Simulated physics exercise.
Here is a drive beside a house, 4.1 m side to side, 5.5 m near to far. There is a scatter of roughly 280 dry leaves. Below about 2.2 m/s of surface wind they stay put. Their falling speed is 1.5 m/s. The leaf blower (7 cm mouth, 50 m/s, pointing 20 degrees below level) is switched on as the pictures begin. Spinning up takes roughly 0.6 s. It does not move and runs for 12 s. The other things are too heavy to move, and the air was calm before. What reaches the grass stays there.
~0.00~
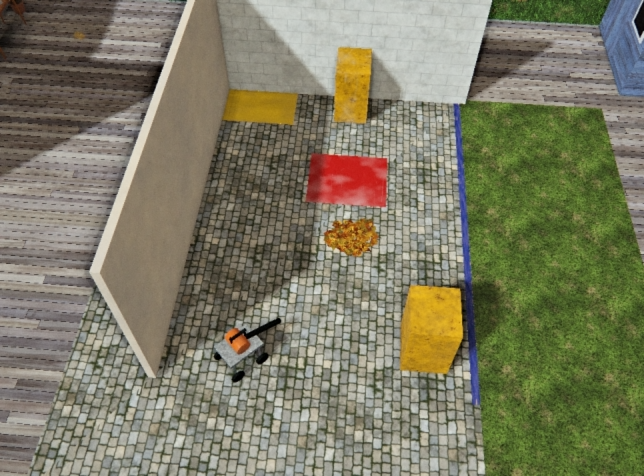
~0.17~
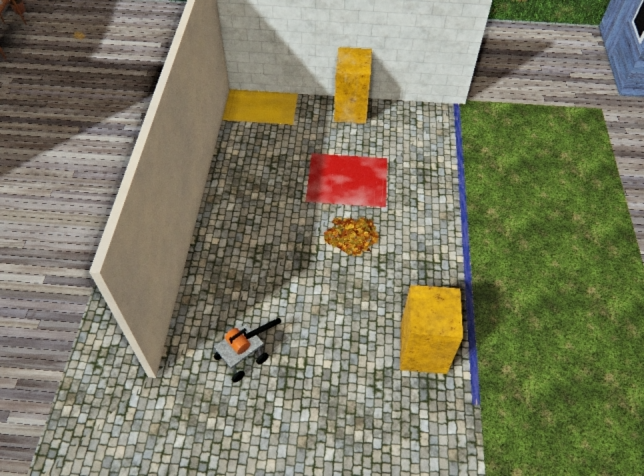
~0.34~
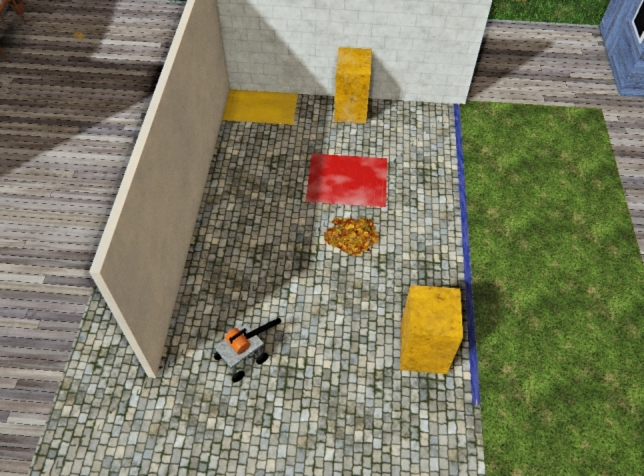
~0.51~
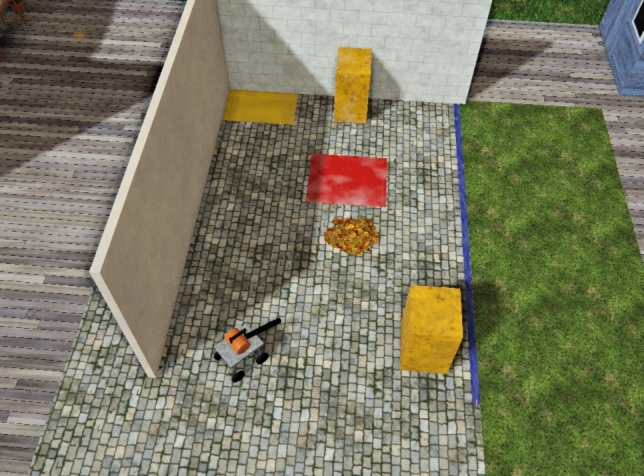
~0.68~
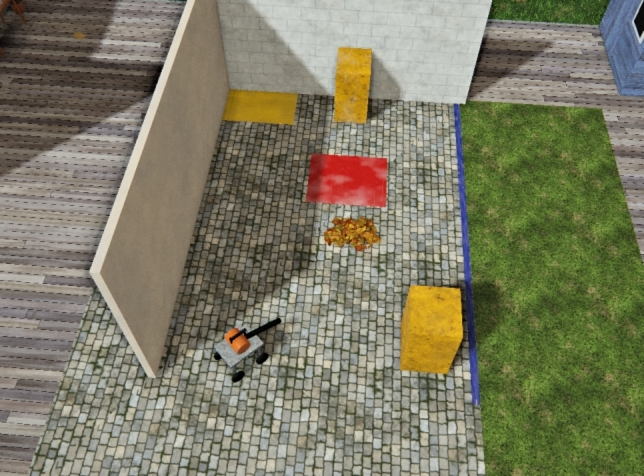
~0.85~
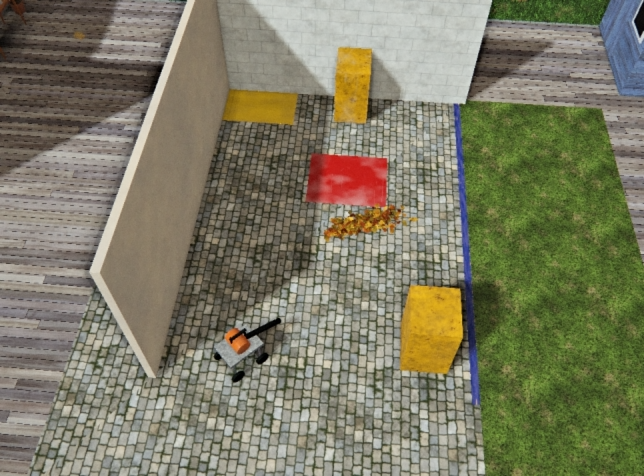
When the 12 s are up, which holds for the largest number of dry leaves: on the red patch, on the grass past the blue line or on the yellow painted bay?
The biggest group is at the blue one.
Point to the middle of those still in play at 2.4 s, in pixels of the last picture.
Around (429, 147).
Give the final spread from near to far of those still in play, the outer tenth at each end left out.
Roughly 0.8 m.
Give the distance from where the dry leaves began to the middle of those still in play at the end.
Roughly 2.8 m.
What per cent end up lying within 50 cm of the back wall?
Some 30 per cent.
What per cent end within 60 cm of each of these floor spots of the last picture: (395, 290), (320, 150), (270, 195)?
In turn about 0 %, 3 %, 0 %.
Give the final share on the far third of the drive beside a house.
Near 60 %.
After 2.4 s the count stands so, 0 % are on the yellow painted bay, 24 % on the grass past the blue line and 18 % on the red patch; the middle of those still in play is near (429, 147).
After 3.8 s the count stands so, 0 % are on the yellow painted bay, 28 % on the grass past the blue line and 7 % on the red patch; the middle of those still in play is near (441, 137).
After 6.6 s the count stands so, 0 % are on the yellow painted bay, 29 % on the grass past the blue line and 3 % on the red patch; the middle of those still in play is near (441, 132).
After 12.0 s, at the end, 0 % are on the yellow painted bay, 30 % on the grass past the blue line and 2 % on the red patch; the middle of those still in play is near (454, 132).
